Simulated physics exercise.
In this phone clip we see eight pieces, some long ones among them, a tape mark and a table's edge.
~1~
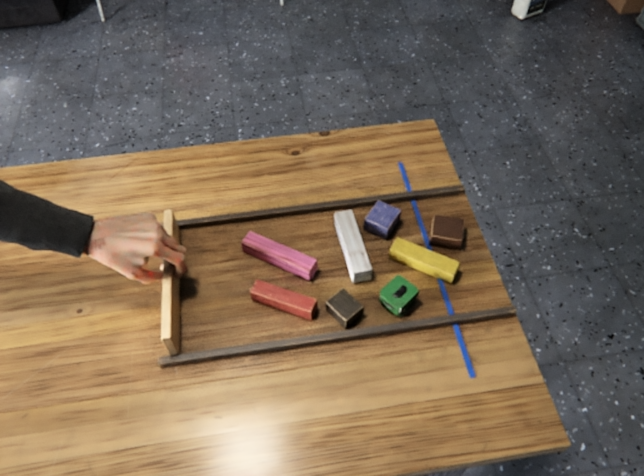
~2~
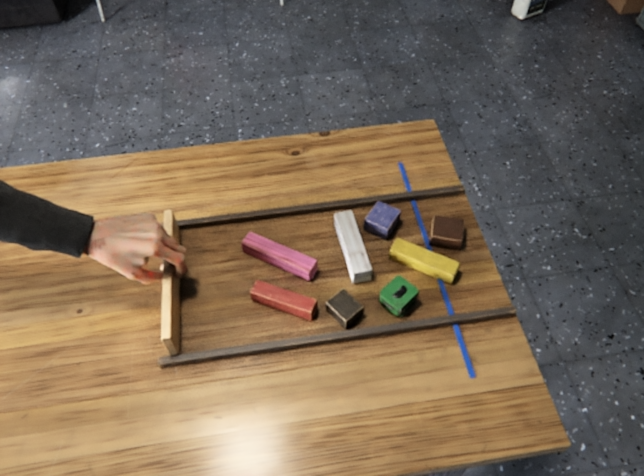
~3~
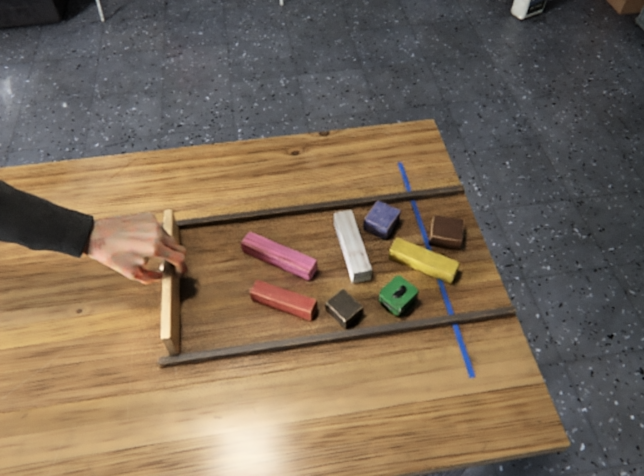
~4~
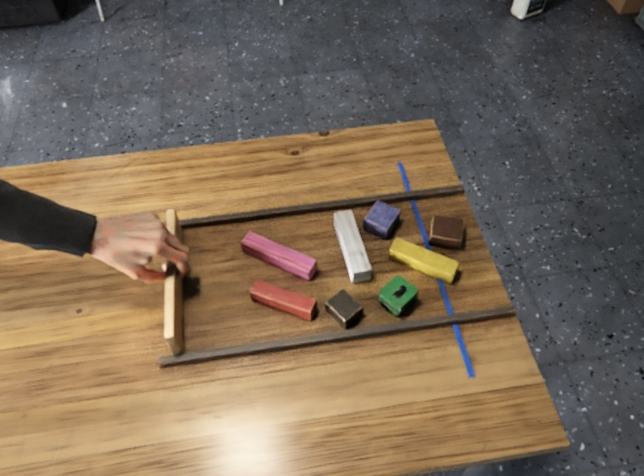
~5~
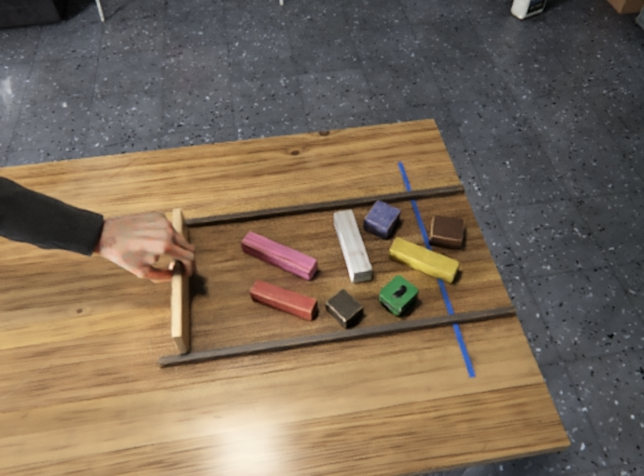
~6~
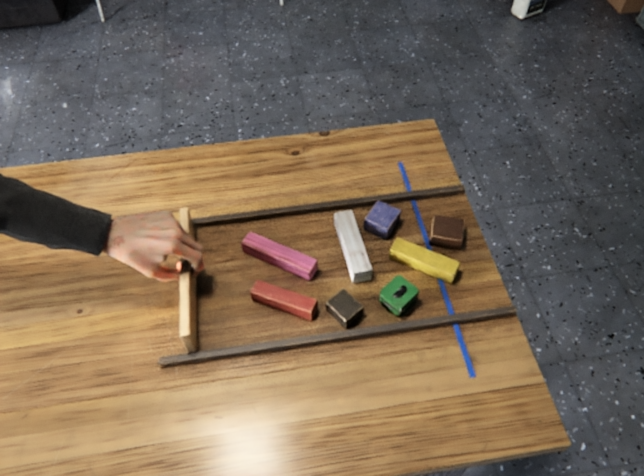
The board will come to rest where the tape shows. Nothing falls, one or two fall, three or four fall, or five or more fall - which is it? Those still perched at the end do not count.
One or two fall.
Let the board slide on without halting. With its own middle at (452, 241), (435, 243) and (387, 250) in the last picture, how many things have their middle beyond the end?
By position: 4 / 2 / 0.
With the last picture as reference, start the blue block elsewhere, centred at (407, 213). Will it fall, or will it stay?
Blue block: Safe.
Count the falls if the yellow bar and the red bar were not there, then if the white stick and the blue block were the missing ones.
The count is 0 in one try and 0 in the other, in that order.
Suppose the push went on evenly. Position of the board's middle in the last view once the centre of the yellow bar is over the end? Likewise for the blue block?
Near (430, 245) in the first case, near (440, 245) in the other.
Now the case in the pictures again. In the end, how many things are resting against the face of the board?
All in all, 2.
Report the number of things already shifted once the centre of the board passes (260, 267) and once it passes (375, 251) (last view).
3 at one spot and 8 at the other.
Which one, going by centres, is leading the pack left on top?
Closest at the end: The blue block.
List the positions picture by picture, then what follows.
The first frame shows brown block (447, 232); yellow bar (424, 260); blue block (382, 220); board (172, 279); tape (431, 254).
The second frame shows yellow bar (424, 261); green case (398, 297).
The third frame shows blue block (382, 220); white stick (352, 245).
The fourth frame shows brown block (446, 232); red bar (283, 300).
The fifth frame shows yellow bar (424, 260); pink stick (279, 256).
The sixth frame shows brown block (447, 232); yellow bar (424, 260); blue block (382, 220); board (189, 277); tape (431, 254).
Soon after, none off yet; brown block at rest near (447, 232); yellow bar at rest near (424, 260); blue block at rest near (382, 220).
Then, none off yet; brown block at rest near (447, 232); yellow bar moved a little near (433, 256); blue block moved about its own width near (405, 214).
At rest, the number that fall off is one or two; fallen, yellow bar and brown block.
